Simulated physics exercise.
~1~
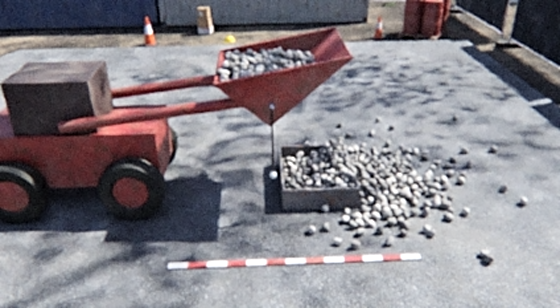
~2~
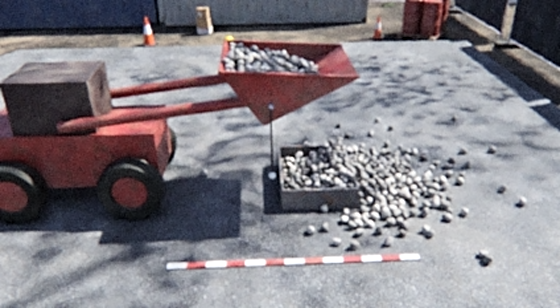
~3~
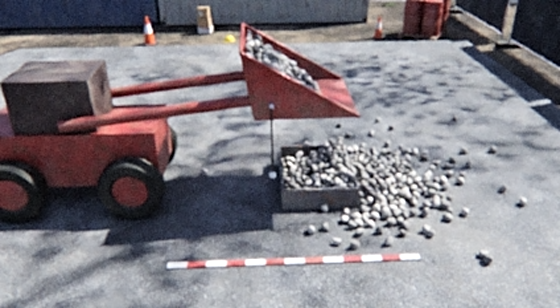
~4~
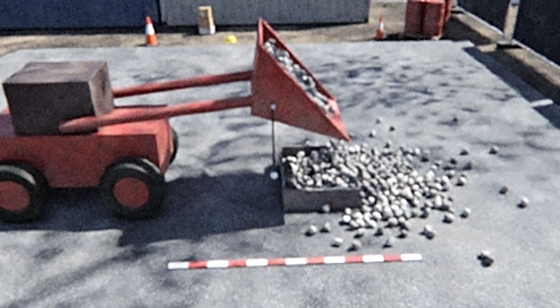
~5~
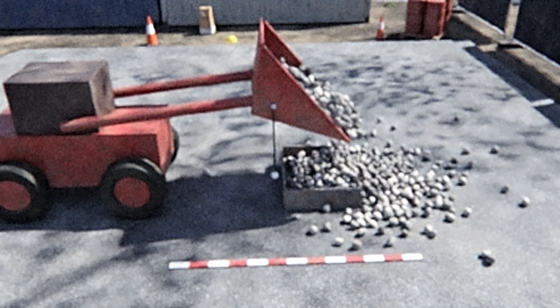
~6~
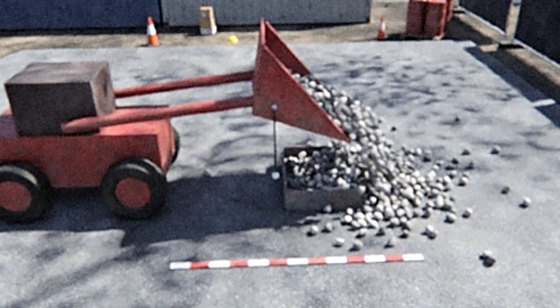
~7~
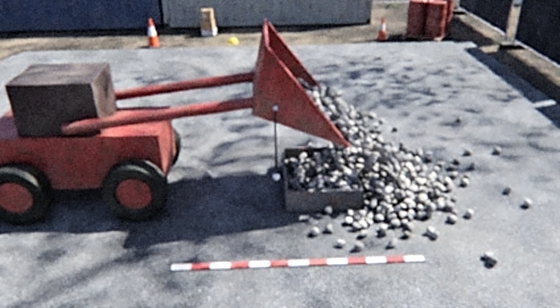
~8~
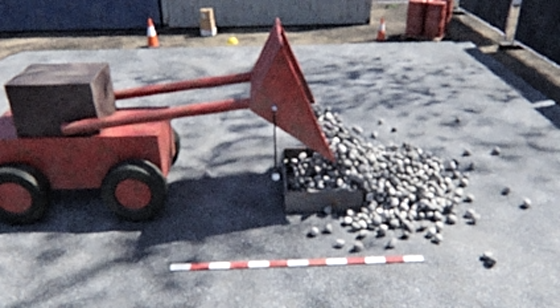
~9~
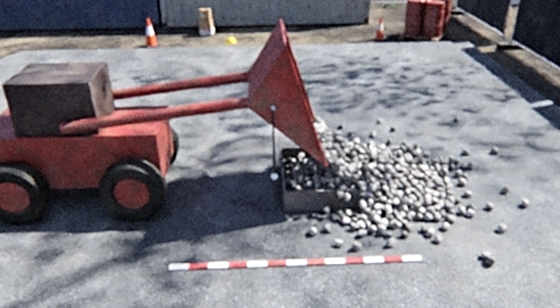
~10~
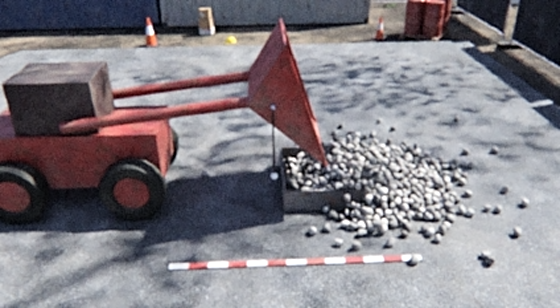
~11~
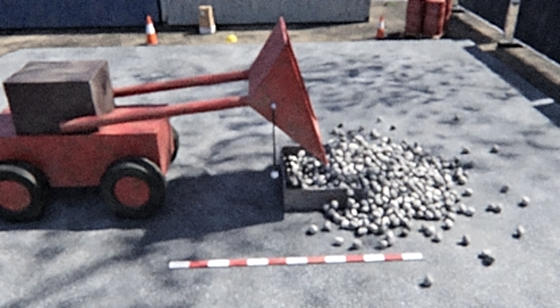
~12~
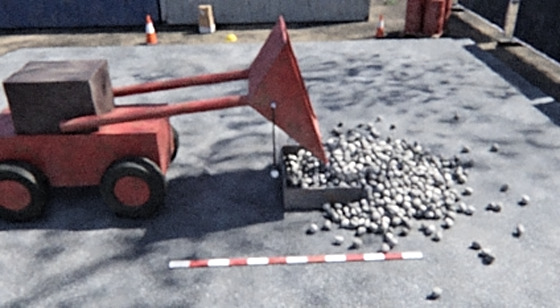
Red loader bucket tipping its load of pale round stones over a small bin, most spilling onto the heap beyond.
